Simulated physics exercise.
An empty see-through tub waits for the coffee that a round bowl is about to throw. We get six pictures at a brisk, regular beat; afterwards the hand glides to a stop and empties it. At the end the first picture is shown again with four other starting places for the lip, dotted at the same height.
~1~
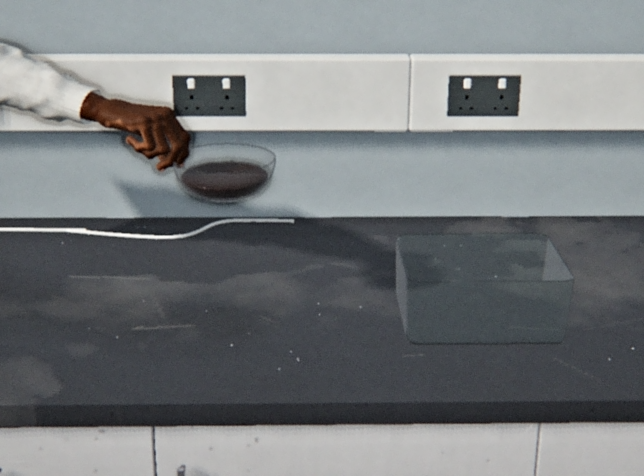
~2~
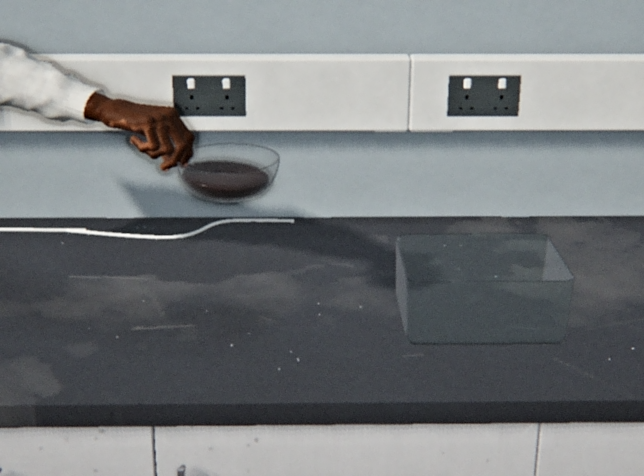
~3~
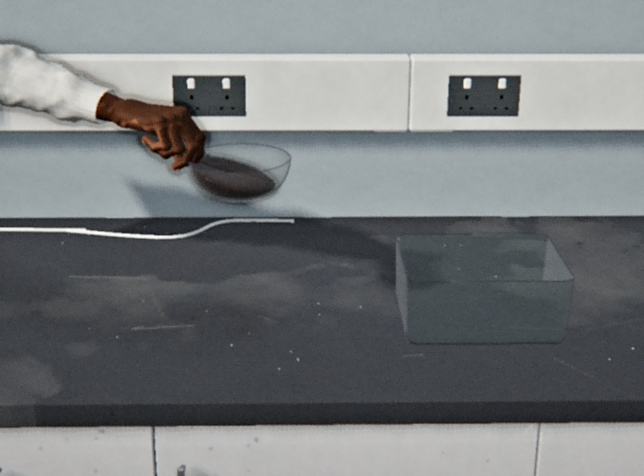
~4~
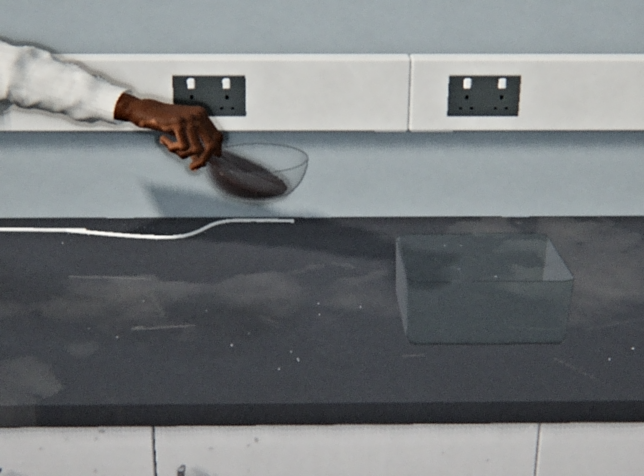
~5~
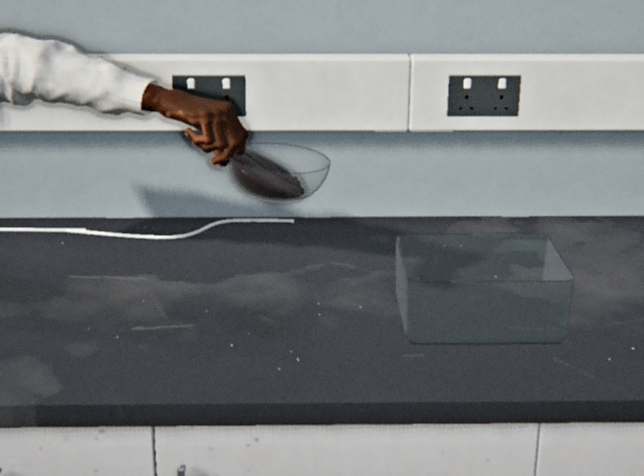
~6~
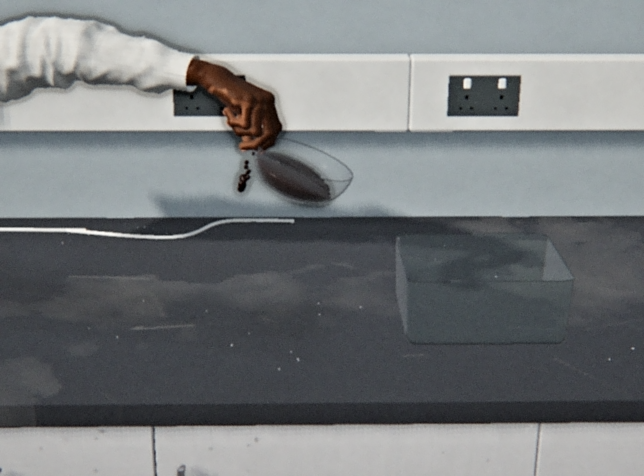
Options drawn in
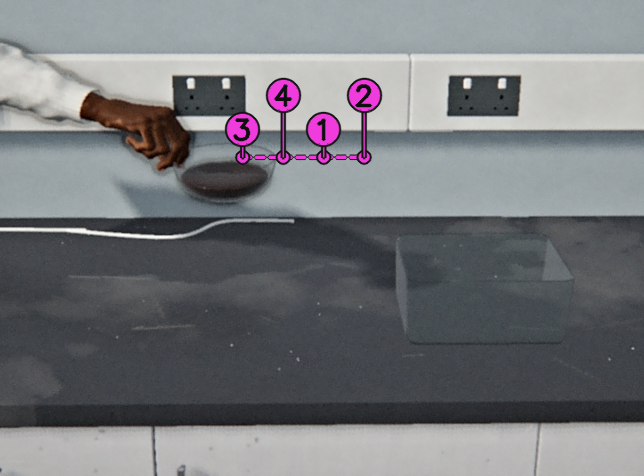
We see a hand in a white sleeve carry a clear round bowl of dark contents rightward above a dark counter with an empty see-through tub, tilting it down to the right as some dark bits drop beside its left edge.
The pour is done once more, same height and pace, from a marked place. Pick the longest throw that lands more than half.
The limit is 3.
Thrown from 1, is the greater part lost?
No.
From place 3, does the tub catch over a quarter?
Yes, clearly.
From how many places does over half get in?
All of the four.
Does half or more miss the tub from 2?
No.
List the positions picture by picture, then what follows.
Upright, lip at (274, 157); tub from (406, 342) to (566, 341); nothing has left yet.
Upright, lip at (278, 157); nothing has left yet.
Upright, lip at (289, 157); nothing has left yet.
Upright, lip at (306, 157); coffee is over the rim, down to (214, 157).
Tipped about 5°, lip at (328, 161); coffee is over the rim, down to (223, 163).
Tipped about 20°, lip at (352, 174); coffee is over the rim, down to (242, 188).
On the marked copy, 1 at (323, 157); 2 at (364, 157); 3 at (242, 157); 4 at (283, 157).
With 1, about 88 % lands in the tub, 8 % falls short and 3 % goes beside or beyond.
With 2, about 72 % lands in the tub, 3 % falls short and 25 % goes beside or beyond.
With 3, about 70 % lands in the tub, 25 % falls short and 5 % goes beside or beyond.
With 4, about 86 % lands in the tub, 10 % falls short and 5 % goes beside or beyond.
